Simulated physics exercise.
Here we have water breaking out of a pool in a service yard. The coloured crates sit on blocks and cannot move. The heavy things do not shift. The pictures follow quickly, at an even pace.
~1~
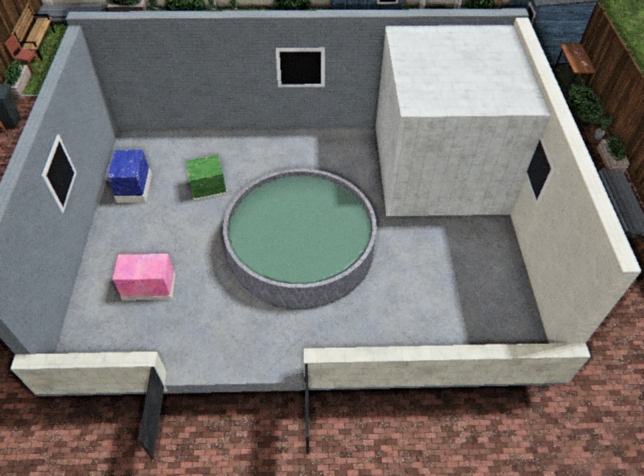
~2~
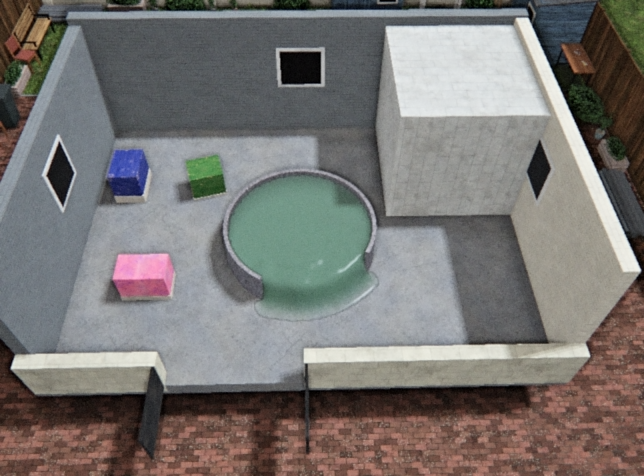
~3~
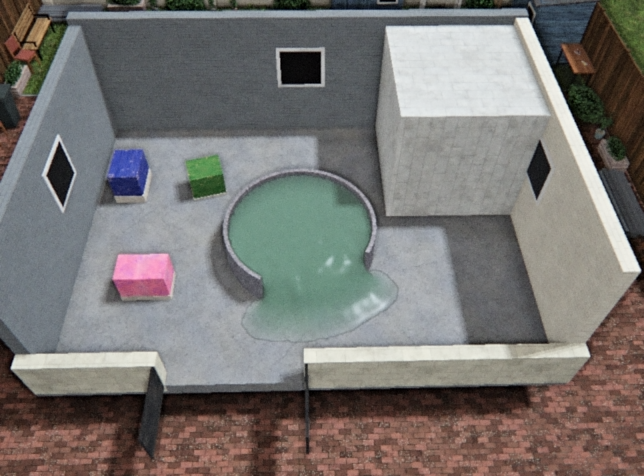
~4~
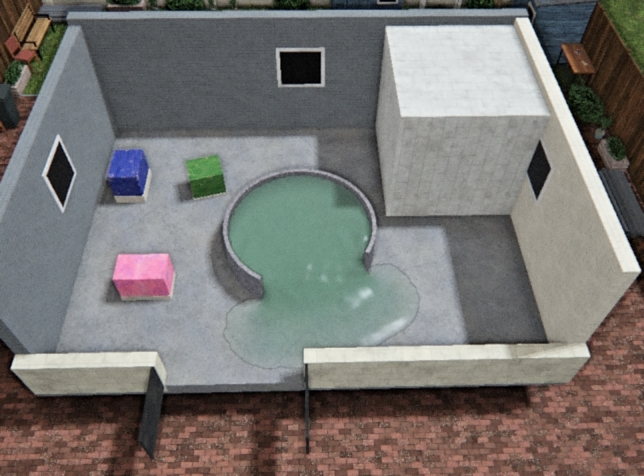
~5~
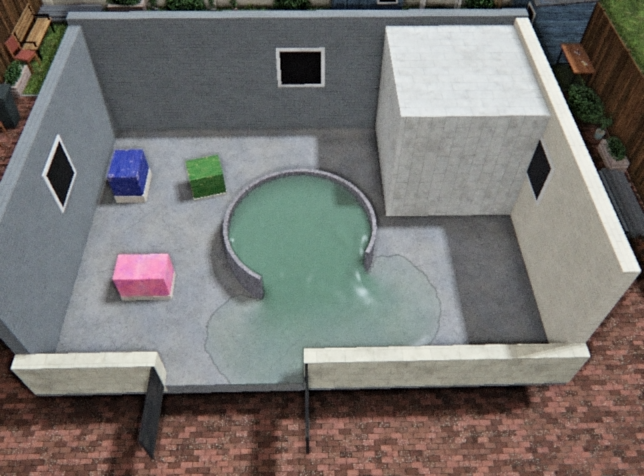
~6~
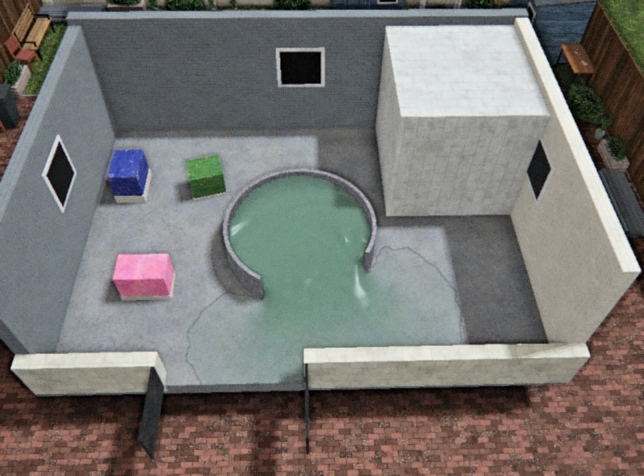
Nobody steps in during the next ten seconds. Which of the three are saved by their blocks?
The green crate keeps dry; the pink crate keeps dry; the blue crate keeps dry.
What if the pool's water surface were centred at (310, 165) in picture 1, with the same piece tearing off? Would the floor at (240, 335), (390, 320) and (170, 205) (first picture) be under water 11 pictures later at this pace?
One after the other: Covered, flooded, clear.
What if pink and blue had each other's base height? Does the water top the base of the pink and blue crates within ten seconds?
Then: Pink crate is safe; blue crate escapes it.
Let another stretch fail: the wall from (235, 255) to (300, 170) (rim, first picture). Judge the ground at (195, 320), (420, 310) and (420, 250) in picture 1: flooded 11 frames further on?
One after the other: Wet, not flooded, free of water.
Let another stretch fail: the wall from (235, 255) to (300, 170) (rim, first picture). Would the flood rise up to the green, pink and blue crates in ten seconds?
One by one: The green one takes water, the pink one is soaked, the blue one takes water.
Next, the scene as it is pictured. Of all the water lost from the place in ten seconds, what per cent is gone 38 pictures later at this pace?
Near 80 in a hundred.
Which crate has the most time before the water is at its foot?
It is the green crate.
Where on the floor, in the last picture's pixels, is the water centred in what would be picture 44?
Roughly at (385, 278).
A moment on, water covers 25 % of the floor; the green crate not reached, the pink crate not reached, the blue crate not reached.
Next, water covers 25 % of the floor; the green crate not reached, the pink crate not reached, the blue crate not reached.
Then, water covers 35 % of the floor; the green crate not reached, the pink crate not reached, the blue crate not reached.
Later, water covers 55 % of the floor; the green crate not reached, the pink crate water round its plinth, the blue crate not reached.
In the end, water covers 80 % of the floor; the green crate stayed above the water, the pink crate stayed above the water, the blue crate stayed above the water.
